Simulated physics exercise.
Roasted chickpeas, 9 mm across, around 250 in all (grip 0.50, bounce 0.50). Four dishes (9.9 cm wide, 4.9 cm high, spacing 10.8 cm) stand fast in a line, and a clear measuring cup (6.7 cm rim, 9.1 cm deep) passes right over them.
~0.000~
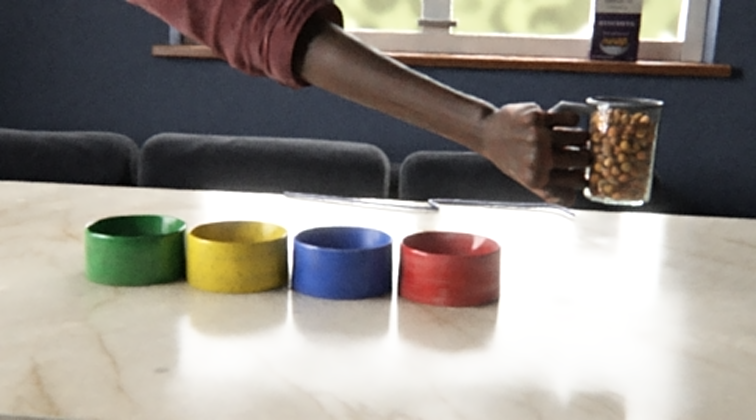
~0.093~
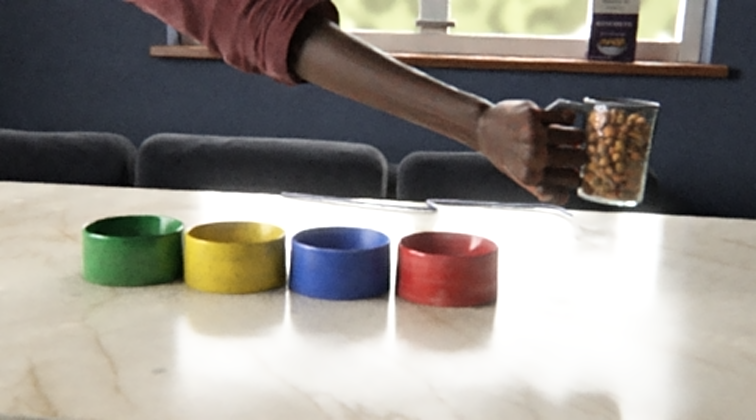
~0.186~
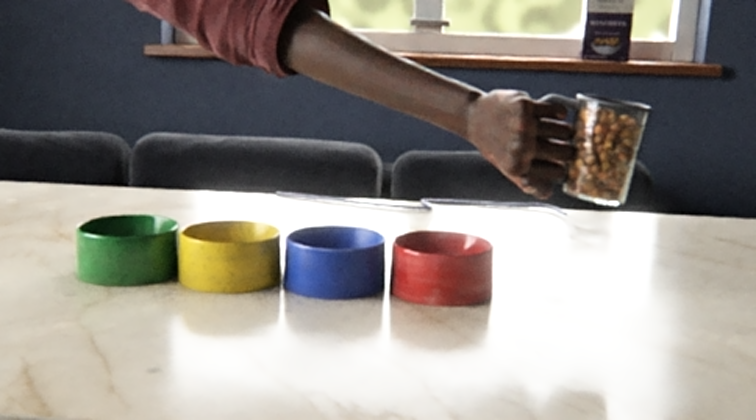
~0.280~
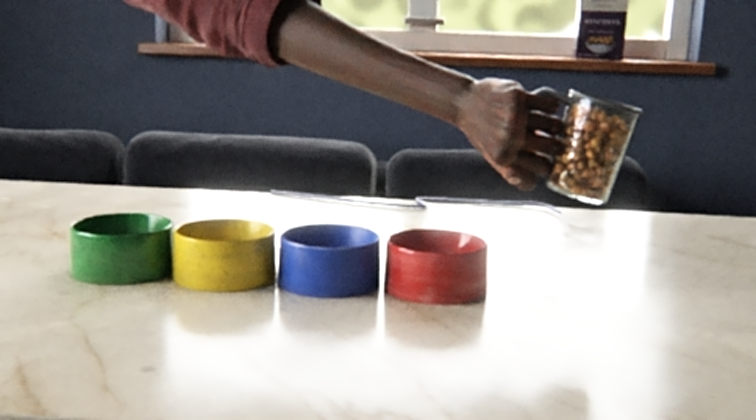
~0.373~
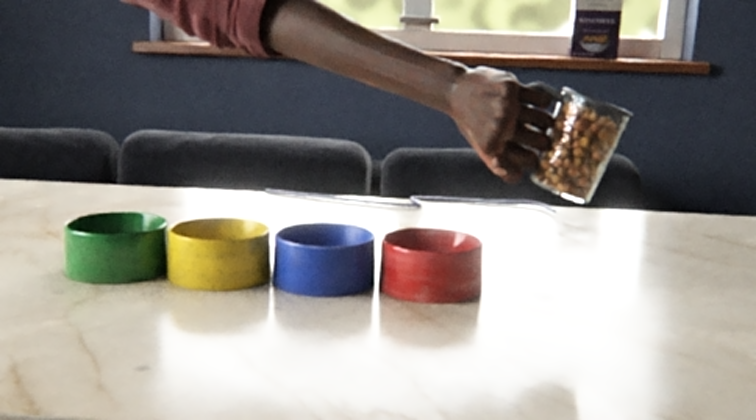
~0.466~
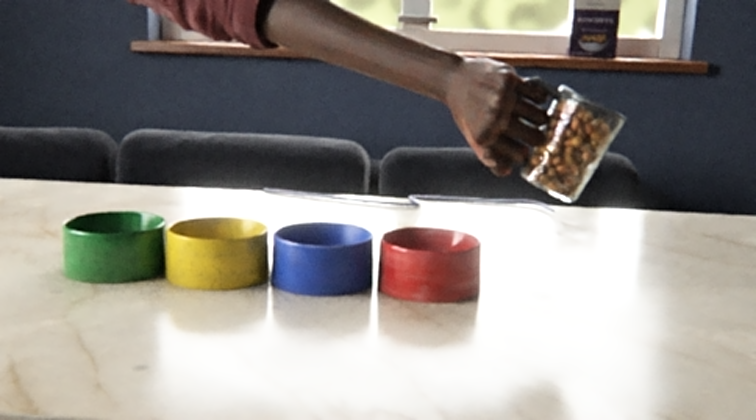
In the video, a hand holds a clear cup of small brown pieces above a table, to the right of green, yellow, blue and red dishes in a row, then moves it slightly left while gradually tilting it rightward.
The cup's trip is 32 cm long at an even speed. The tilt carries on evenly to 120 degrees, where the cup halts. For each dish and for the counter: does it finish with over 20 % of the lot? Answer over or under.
Red dish: Under; blue dish: Under; green dish: Under; yellow dish: Under; on the counter: Over.
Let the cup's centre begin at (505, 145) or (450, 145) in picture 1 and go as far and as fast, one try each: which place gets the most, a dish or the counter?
The winner: Red, then blue.
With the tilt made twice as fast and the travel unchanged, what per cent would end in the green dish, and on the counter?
Then: Green 0; counter 100.
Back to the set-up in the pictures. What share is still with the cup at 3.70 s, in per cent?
Roughly 0 per cent.
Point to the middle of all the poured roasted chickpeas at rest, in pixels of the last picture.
At about (528, 287).
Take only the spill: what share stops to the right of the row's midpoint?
Some 100 per cent.
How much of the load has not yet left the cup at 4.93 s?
Roughly 0 per cent.
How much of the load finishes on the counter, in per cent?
Some 100 per cent.
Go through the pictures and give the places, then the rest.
Cup at (621, 150), tilt 0 degrees, lip at (661, 104), moved 0.0 cm; middle of the pieces at (623, 157); red dish at (451, 244); blue dish at (343, 238); yellow dish at (239, 232); green dish at (136, 226), in the first frame.
Cup at (616, 151), tilt 2 degrees, lip at (658, 106), moved 0.2 cm; middle of the pieces at (617, 157), in the second frame.
Cup at (603, 149), tilt 8 degrees, lip at (649, 109), moved 0.9 cm; middle of the pieces at (604, 156), in the third frame.
Cup at (591, 148), tilt 13 degrees, lip at (640, 111), moved 1.5 cm; middle of the pieces at (591, 154), in the fourth frame.
Cup at (578, 146), tilt 19 degrees, lip at (631, 115), moved 2.2 cm; middle of the pieces at (578, 153), in the fifth frame.
Cup at (570, 145), tilt 25 degrees, lip at (625, 119), moved 2.8 cm; middle of the pieces at (569, 152); red dish at (431, 240); blue dish at (323, 234); yellow dish at (218, 228); green dish at (115, 223). Its pace works out near 60 degrees a second; the hand travels 7 cm a second, in the sixth frame.
Then, at 2.41 s, tilt 120 degrees; cup holds 0 %, red 5 %.
Then, at 3.70 s, tilt 120 degrees; cup holds 0 %.
After 4.93 s, tilt 120 degrees; cup holds 0 %.
By 5.2 s all is still; red 0 %, blue 0 %, green 0 %, yellow 0 %, counter 100 %.
